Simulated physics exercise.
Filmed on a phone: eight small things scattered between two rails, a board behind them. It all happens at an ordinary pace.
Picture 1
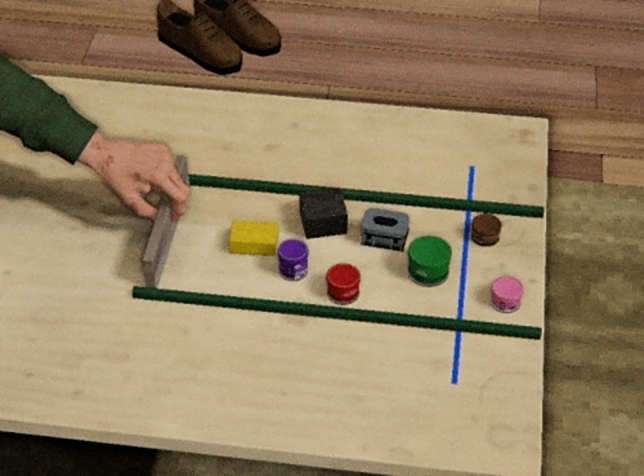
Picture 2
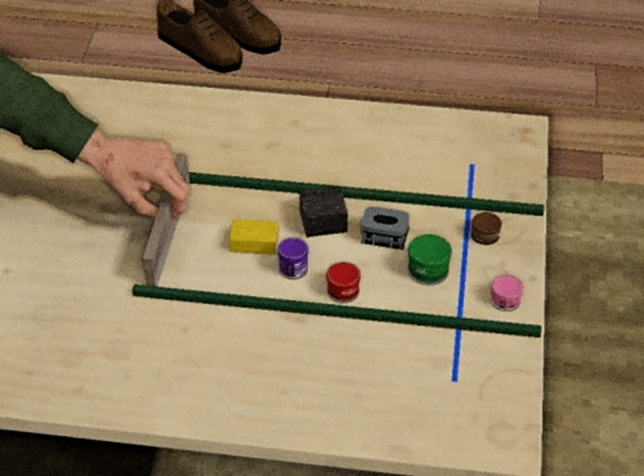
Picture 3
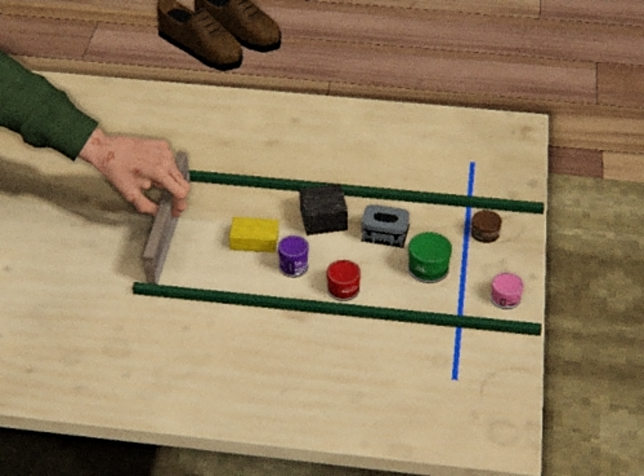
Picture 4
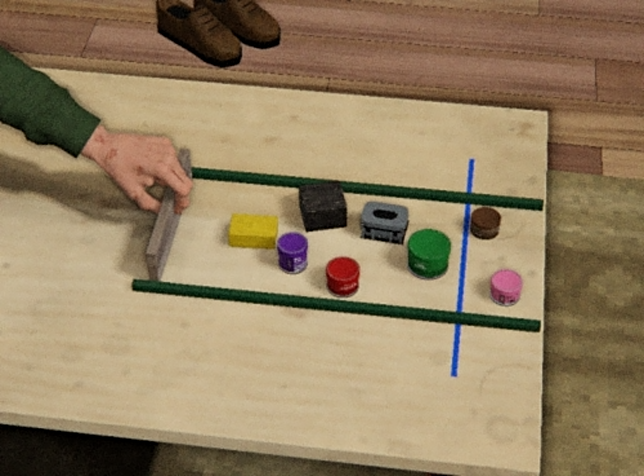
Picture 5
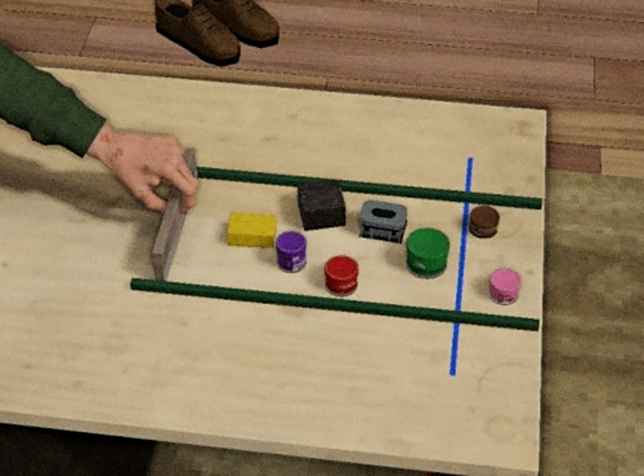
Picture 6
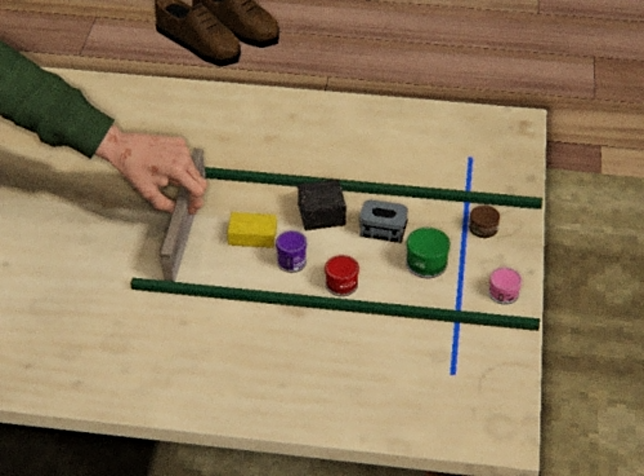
At the start, a hand in a green sleeve holds a grey board upright at the left of two green rails, with eight small objects scattered between them and a blue line crossing near the right. The board stays nearly still, then the hand slides it slightly right, without touching the objects.
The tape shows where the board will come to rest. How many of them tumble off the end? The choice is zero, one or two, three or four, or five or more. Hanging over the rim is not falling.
Here the number that fall off is one or two.
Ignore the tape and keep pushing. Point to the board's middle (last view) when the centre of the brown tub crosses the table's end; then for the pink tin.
For the brown tub at (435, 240), for the pink tin at (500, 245).
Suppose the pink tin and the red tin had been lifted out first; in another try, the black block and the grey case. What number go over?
It would be 1 and 0.
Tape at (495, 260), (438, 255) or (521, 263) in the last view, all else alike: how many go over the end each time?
It would be 3, 0 and 4.
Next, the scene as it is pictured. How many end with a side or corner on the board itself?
The number is 4.
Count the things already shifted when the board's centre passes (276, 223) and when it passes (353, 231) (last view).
The counts are 1 and 5.
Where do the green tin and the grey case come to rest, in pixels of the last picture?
About (532, 262), and the other about (530, 234).
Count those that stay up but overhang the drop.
That would be 2.
Soon after, none off yet; pink tin at rest near (505, 286); brown tub at rest near (484, 222); green tin at rest near (428, 253).
After that, none off yet; pink tin at rest near (505, 286); brown tub at rest near (484, 222); green tin moving near (438, 254).
In the end, the number that fall off is one or two; gone, brown tub.
